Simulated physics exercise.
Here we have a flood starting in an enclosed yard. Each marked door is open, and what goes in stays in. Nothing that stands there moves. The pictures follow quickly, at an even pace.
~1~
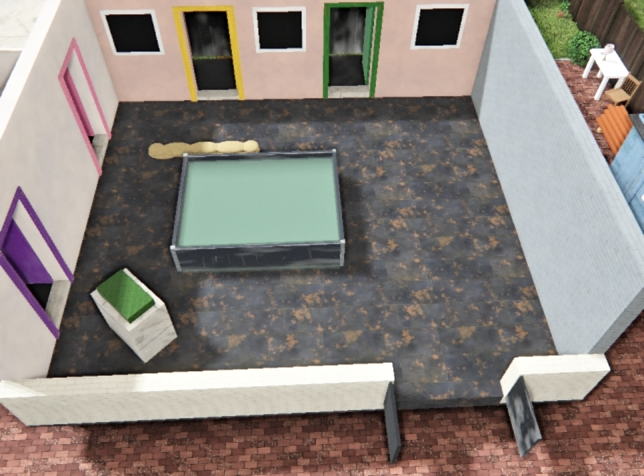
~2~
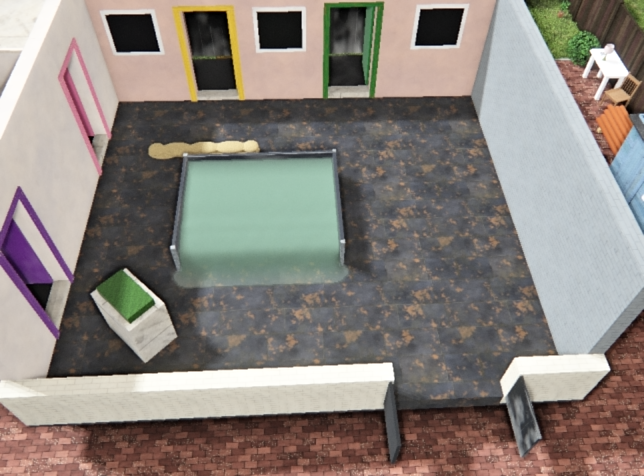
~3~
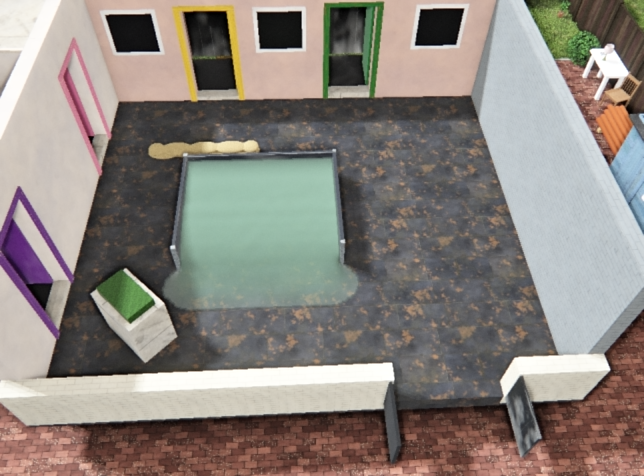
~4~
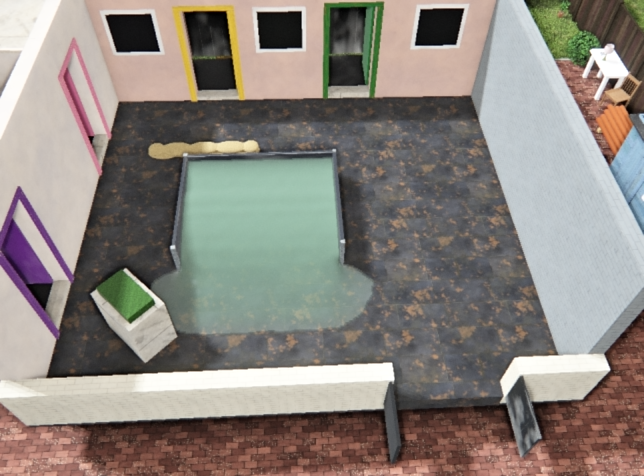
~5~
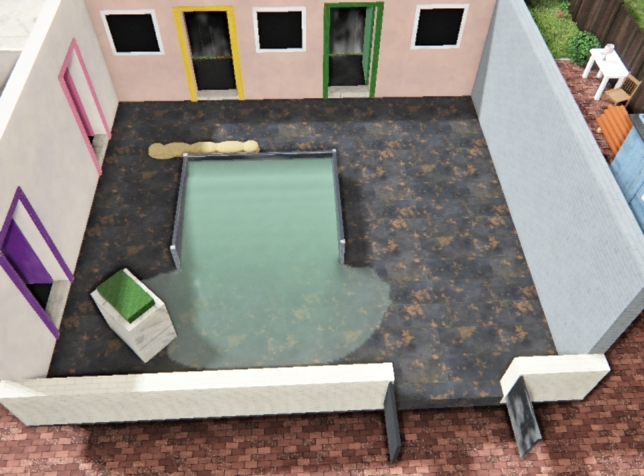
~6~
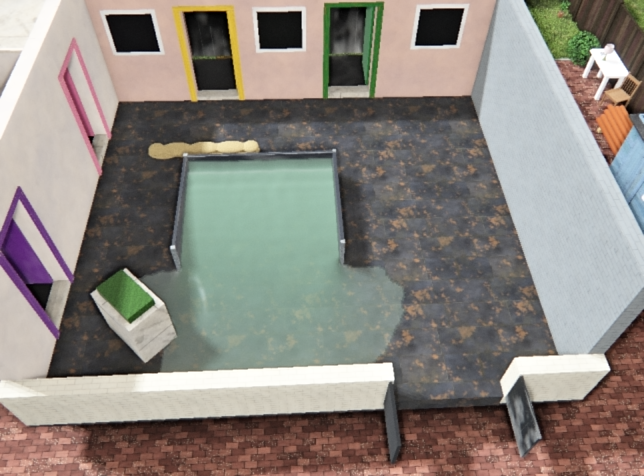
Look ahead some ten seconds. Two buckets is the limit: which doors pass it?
In the end: The purple door stays under that; the pink door stays under that; the green door stays under that; the yellow door stays under that.
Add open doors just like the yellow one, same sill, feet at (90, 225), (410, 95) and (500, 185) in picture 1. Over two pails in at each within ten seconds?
One after the other: Stays under, takes less, keeps below it.
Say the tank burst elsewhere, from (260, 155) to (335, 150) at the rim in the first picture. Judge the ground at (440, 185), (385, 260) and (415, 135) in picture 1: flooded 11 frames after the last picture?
In turn: Free of water, free of water, covered.
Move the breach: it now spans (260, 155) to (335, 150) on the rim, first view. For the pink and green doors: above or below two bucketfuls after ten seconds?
My reading: The pink door takes less, the green door takes more.
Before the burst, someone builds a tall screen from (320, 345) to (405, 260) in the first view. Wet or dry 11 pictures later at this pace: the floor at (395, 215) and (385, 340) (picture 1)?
In that order: Covered, covered.
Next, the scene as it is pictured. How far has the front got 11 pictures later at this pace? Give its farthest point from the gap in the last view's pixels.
Close to (514, 380).
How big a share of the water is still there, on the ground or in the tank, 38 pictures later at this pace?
Roughly 90 per cent.
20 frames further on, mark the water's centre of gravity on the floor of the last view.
Around (274, 306).
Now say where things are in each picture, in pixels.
In the first frame, still water in the open tank at (260, 200).
In the second frame, the front is at (342, 274), out from the gap at (260, 259).
In the third frame, the front is at (351, 286), out from the gap at (261, 261).
In the fourth frame, water pours out at (261, 261) and has run to (366, 292).
In the fifth frame, water pours out at (261, 261) and has run to (367, 331).
In the sixth frame, water pours out at (261, 261) and has run to a hidden place.
A moment on, water covers 20 % of the floor; the purple door not reached, the pink door not reached, the green door not reached, the yellow door not reached.
Next, water covers 30 % of the floor; the purple door wet at the sill, nothing in, the pink door not reached, the green door not reached, the yellow door not reached.
Then, water covers 40 % of the floor; the purple door wet at the sill, nothing in, the pink door not reached, the green door not reached, the yellow door not reached.
Later, water covers 70 % of the floor; the purple door under two buckets in, the pink door wet at the sill, nothing in, the green door not reached, the yellow door not reached.
In the end, water covers 95 % of the floor; the purple door under two buckets in, the pink door wet at the sill, nothing in, the green door wet at the sill, nothing in, the yellow door wet at the sill, nothing in.
